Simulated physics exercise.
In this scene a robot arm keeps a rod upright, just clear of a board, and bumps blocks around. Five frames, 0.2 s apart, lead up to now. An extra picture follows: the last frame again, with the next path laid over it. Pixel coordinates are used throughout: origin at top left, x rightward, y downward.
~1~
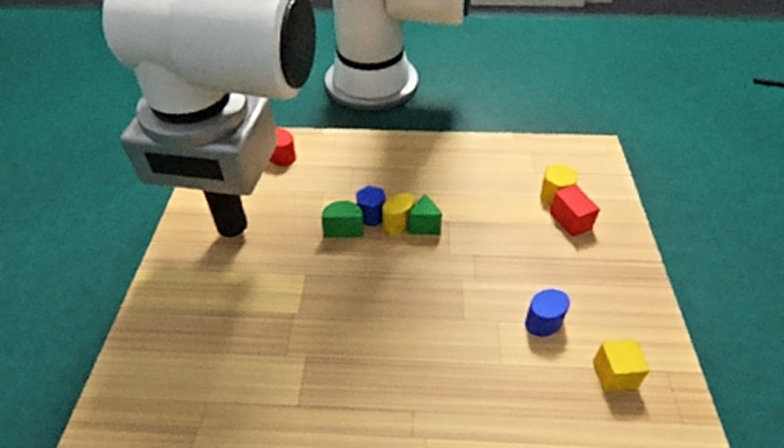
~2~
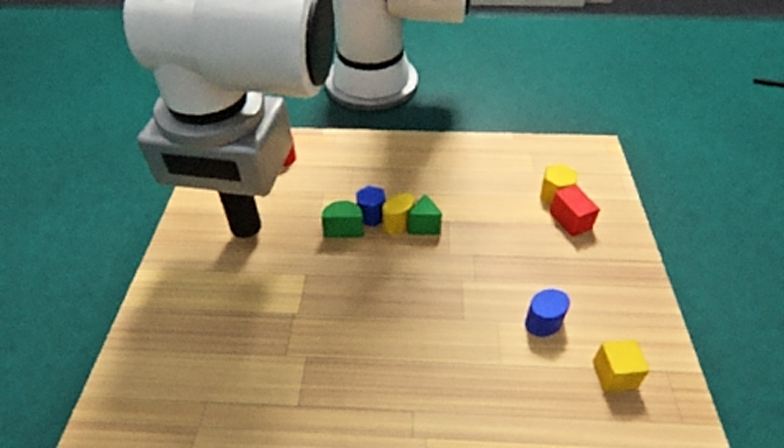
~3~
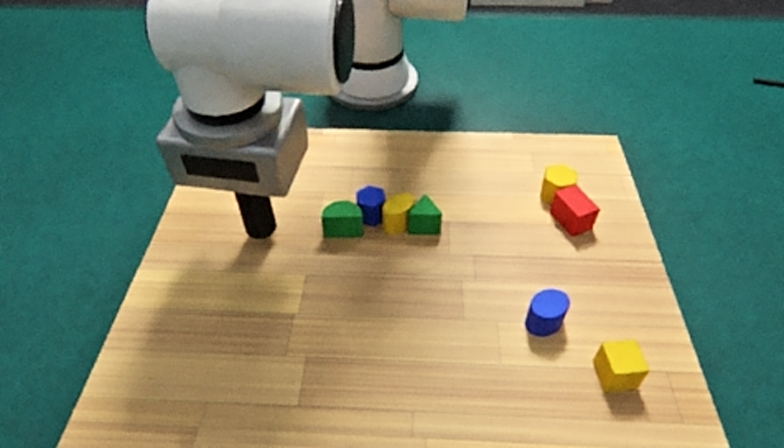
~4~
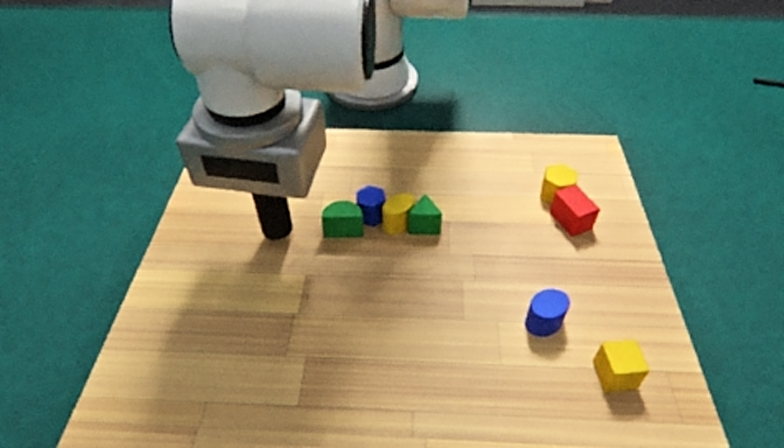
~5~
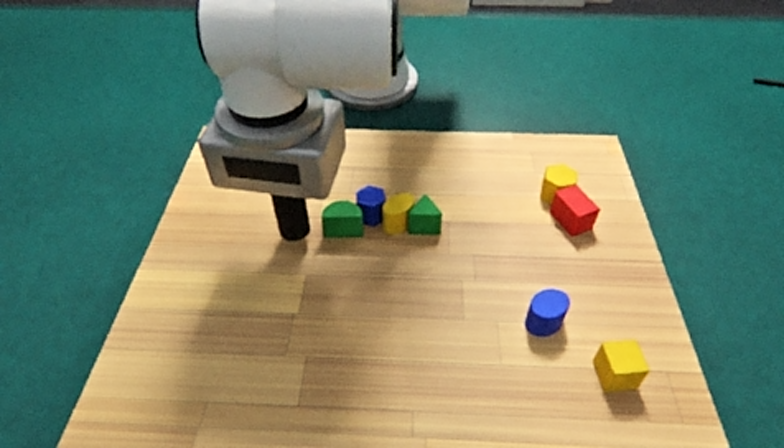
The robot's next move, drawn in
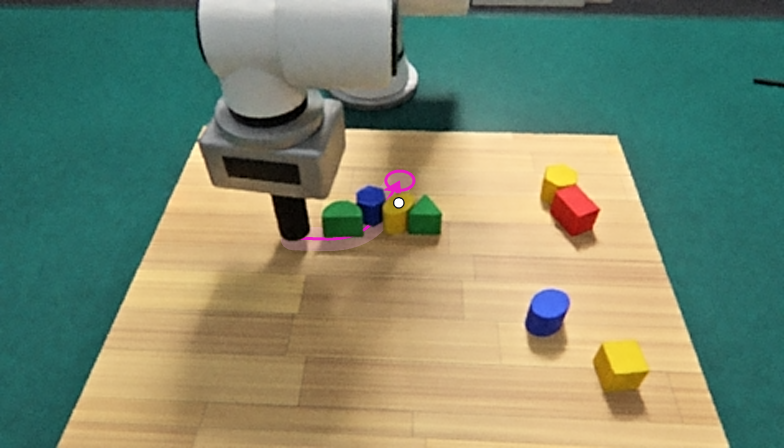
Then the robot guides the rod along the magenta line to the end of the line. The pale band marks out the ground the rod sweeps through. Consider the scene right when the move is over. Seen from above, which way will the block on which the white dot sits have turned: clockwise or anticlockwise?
From the top: Counterclockwise.
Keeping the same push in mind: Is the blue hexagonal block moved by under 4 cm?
Final answer: No.
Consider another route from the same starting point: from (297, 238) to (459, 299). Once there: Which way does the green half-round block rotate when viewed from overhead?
Against the clock.
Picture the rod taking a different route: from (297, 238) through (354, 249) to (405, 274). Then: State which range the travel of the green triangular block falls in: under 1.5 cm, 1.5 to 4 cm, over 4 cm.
It shifts under 1.5 cm.
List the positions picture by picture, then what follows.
The first picture shows rod's lower end at (233, 226); green half-round block at (342, 209); blue hexagonal block at (371, 195); yellow oval block at (399, 203); green triangular block at (425, 207).
The second picture shows rod at (246, 227); blocks still.
The third picture shows rod at (261, 228); blocks still.
The fourth picture shows rod at (278, 229); blocks still.
The fifth picture shows rod at (295, 230); green half-round block at (342, 209); blue hexagonal block at (371, 195); yellow oval block at (399, 203); green triangular block at (425, 207).
Drawn move, from (297, 238) over (347, 237) and (381, 211) to (400, 180); the dot is on the yellow oval block.
On the path given first. One third of the way, rod at (347, 228); green half-round block at (379, 204), turned 20° anticlockwise; blue hexagonal block at (388, 183), turned 45° anticlockwise; yellow oval block at (413, 196), turned 25° anticlockwise; green triangular block at (430, 207).
Two thirds of the way, rod at (381, 202); green half-round block at (415, 193); blue hexagonal block at (397, 174), turned 95° anticlockwise; yellow oval block at (438, 183), turned 90° anticlockwise; green triangular block at (437, 209), turned 30° clockwise.
At the end, rod at (400, 172); green half-round block at (416, 192), turned 10° clockwise; blue hexagonal block at (419, 147), turned 90° anticlockwise; yellow oval block at (439, 183), turned 90° anticlockwise; green triangular block at (438, 210), turned 30° clockwise.
